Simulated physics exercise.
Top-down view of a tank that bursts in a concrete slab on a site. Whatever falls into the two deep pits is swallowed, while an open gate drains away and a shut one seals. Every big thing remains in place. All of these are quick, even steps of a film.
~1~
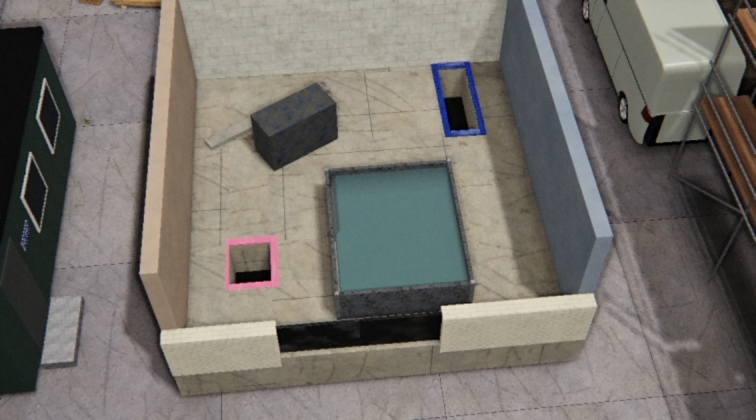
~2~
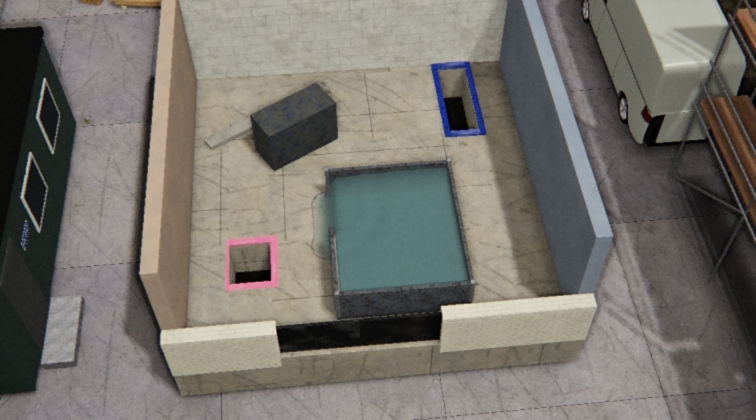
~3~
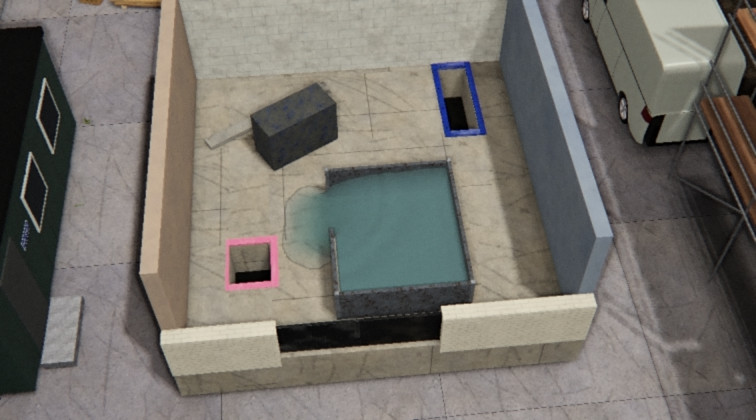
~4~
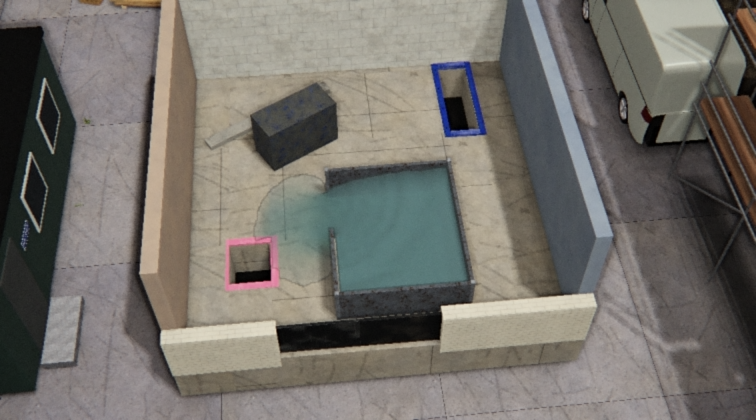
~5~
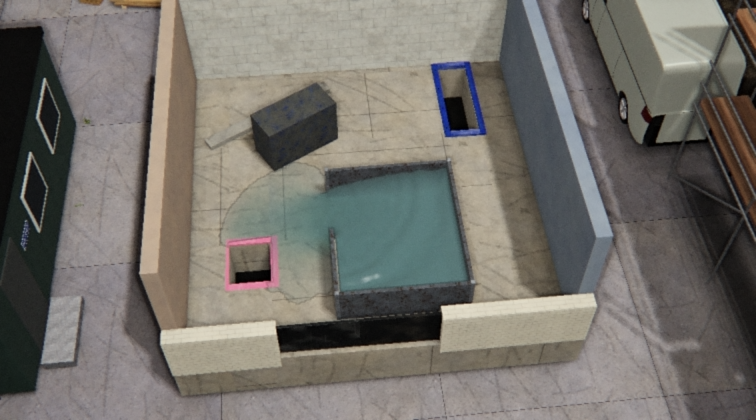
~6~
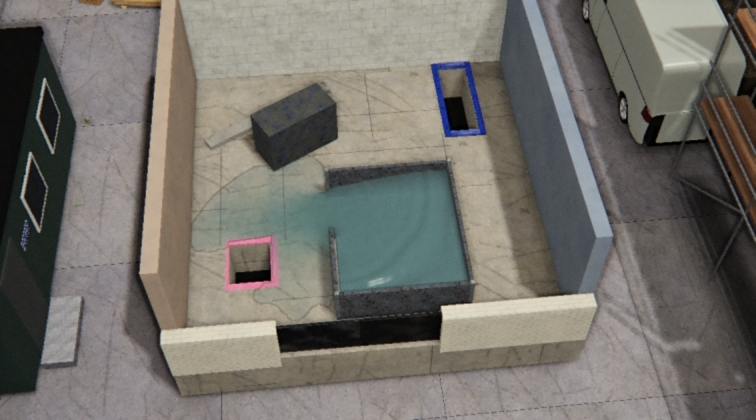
Dark-walled water tank on a walled concrete slab bursting on its left side, water spreading leftward across the floor around a pink-edged opening.
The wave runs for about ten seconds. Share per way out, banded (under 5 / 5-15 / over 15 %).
Banded: Gate under 5 %, blue pit 5-15 %, pink pit over 15 %.
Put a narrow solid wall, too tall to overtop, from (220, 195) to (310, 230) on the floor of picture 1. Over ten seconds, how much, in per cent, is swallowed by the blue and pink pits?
I'd say blue collects roughly 6 % while pink collects roughly 35 %.
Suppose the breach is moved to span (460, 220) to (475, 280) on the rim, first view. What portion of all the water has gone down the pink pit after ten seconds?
Roughly, in per cent: Pink 4.
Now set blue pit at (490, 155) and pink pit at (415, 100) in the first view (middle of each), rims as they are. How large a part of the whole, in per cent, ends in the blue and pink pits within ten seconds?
The blue pit receives 4 per cent and the pink pit 10 per cent.
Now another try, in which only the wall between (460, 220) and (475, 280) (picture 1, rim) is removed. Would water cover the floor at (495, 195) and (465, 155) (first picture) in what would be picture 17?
Result, in sequence: Inundated; inundated.
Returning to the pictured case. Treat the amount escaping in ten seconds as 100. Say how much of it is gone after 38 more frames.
It comes to around 65 per cent.
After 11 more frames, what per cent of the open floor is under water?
Close to 35 in a hundred, I think.
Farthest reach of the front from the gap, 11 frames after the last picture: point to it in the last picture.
At roughly (197, 85).
A moment on, water covers 20 % of the floor; the gate 0 %, the blue pit 0 %, the pink pit 5 %.
Next, water covers 35 % of the floor; the gate 0 %, the blue pit 0 %, the pink pit 9 %.
Then, water covers 45 % of the floor; the gate 0 %, the blue pit 0 %, the pink pit 14 %.
Later, water covers 65 % of the floor; the gate 0 %, the blue pit 3 %, the pink pit 21 %.
In the end, water covers 90 % of the floor; the gate 0 %, the blue pit 9 %, the pink pit 29 %.
